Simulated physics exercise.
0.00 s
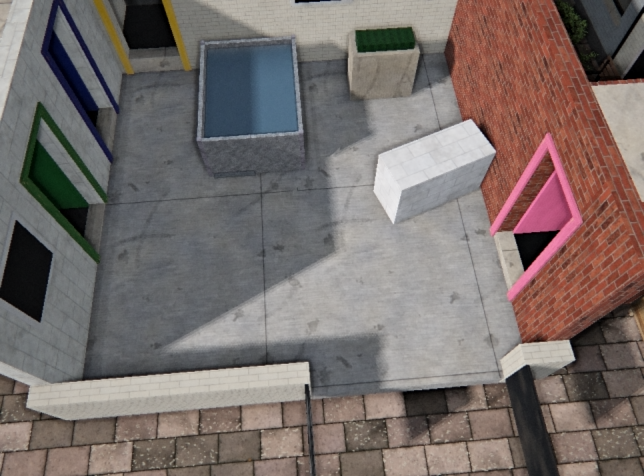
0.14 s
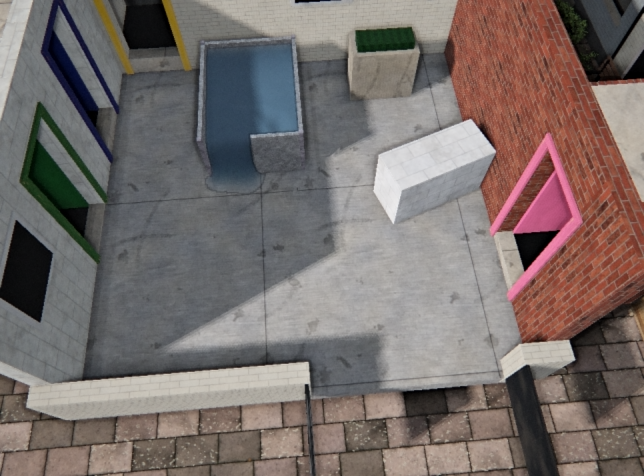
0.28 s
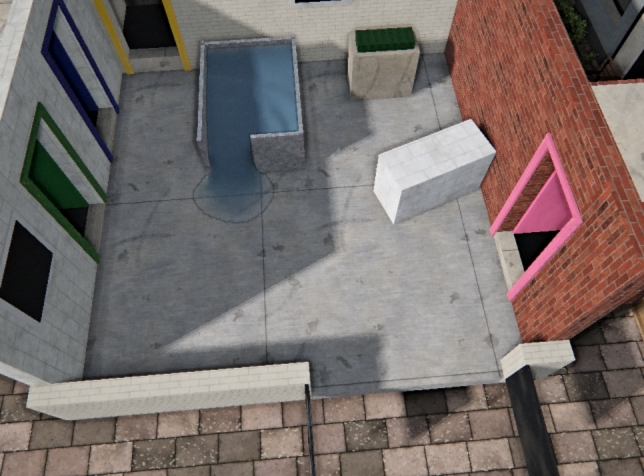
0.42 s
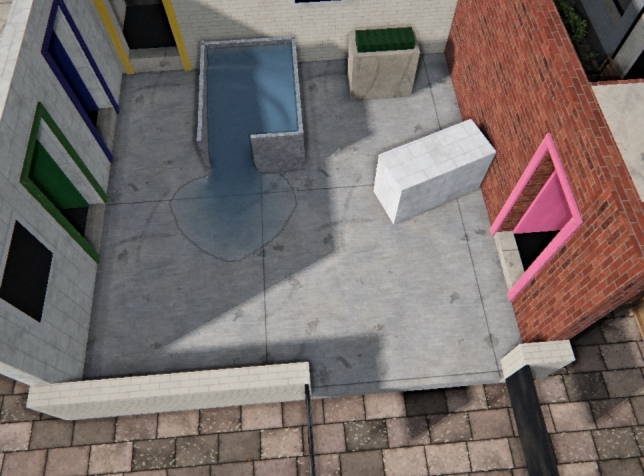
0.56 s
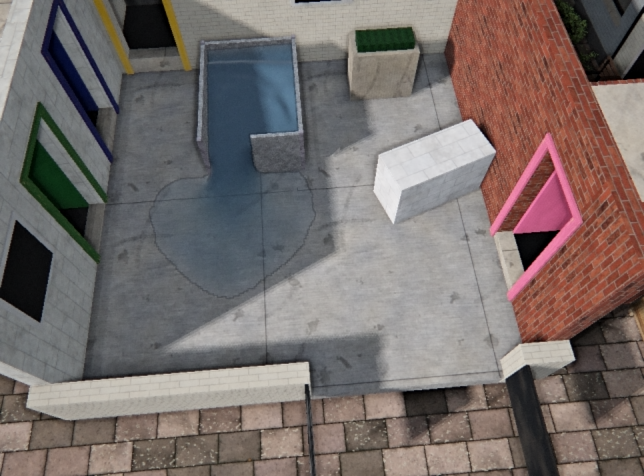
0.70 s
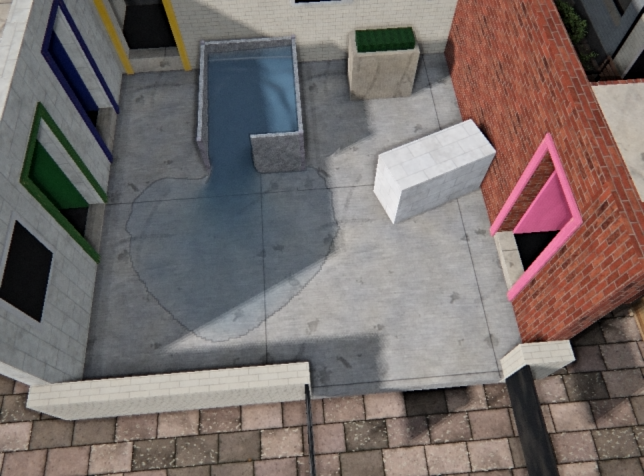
The clip shows a paved courtyard seen from above, where part of the near side of a water-filled tank gives way and water pours through the gap, spreading across the grey floor in a widening, rounded pool.
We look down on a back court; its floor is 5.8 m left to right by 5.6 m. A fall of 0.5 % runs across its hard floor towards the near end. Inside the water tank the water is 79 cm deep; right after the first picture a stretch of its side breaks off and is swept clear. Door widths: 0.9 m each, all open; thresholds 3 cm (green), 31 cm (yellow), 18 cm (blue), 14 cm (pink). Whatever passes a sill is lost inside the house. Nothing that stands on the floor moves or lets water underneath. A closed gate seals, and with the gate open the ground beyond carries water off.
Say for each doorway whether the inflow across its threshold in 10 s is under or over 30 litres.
Inflow in 10 s: Green door, over; yellow door, under; blue door, under; pink door, under.
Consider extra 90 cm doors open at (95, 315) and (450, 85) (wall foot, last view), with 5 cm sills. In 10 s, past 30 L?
The first doorway goes beyond and the second stays inside.
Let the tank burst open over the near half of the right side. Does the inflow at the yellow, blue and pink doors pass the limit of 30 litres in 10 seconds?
Then yellow would come out on the low side, blue on the low side and pink on the low side.
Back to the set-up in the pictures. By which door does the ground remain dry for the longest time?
That would be the yellow door, last of all.
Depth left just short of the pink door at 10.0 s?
It's about 7.5 cm.
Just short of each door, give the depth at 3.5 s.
Depths: Green door 8 cm, yellow door 0 cm, blue door 0 cm, pink door 0 cm.
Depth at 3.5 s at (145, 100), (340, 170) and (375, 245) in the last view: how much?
The depths come out at 0, 0 and 1 centimetres, in the order listed.
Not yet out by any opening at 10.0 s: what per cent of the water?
I'd say close to 64 percent is still there.
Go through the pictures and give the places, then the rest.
The water tank at (250, 89) is whole and still, 79 cm deep, in the first picture.
Water pours out at (232, 159) and has run 0.4 m, to (209, 179); typically 10 cm deep outside, 79 cm at the water tank's back, in the second picture.
The front is at (247, 216), 0.8 m from the gap at (233, 161); 0.7 m2 of floor is under water; 79 cm left at the back of the water tank, in the third picture.
Water pours out at (233, 162) and has run 1.4 m, to (219, 254); typically 7 cm deep outside, 78 cm at the water tank's back, in the fourth picture.
Water pours out at (233, 162) and has run 2.0 m, to (227, 291); typically 5 cm deep outside, 71 cm at the water tank's back, in the fifth picture.
Water pours out at (233, 162) and has run 2.6 m, to (218, 333); typically 4 cm deep outside, 66 cm at the water tank's back, in the sixth picture.
After 1.4 s water covers 40 % of the floor and is deepest (34 cm) near (224, 184); green door 6 cm at the sill, 1 L in, yellow door not reached, blue door not reached, pink door not reached.
After 2.2 s water covers 40 % of the floor and is deepest (36 cm) near (81, 395); green door 4 cm at the sill, 18 L in, yellow door not reached, blue door not reached, pink door not reached.
After 3.5 s water covers 40 % of the floor and is deepest (21 cm) near (172, 284); green door 8 cm at the sill, 29 L in, yellow door not reached, blue door not reached, pink door not reached.
After 6.0 s water covers 65 % of the floor and is deepest (14 cm) near (81, 395); green door 8 cm at the sill, 79 L in, yellow door 2 cm at the sill, 0 L in, blue door 2 cm at the sill, 0 L in, pink door 9 cm at the sill, 0 L in.
After 10.0 s water covers 75 % of the floor and is deepest (12 cm) near (511, 358); green door 7 cm at the sill, 135 L in, yellow door 5 cm at the sill, 0 L in, blue door 2 cm at the sill, 0 L in, pink door 7 cm at the sill, 0 L in.
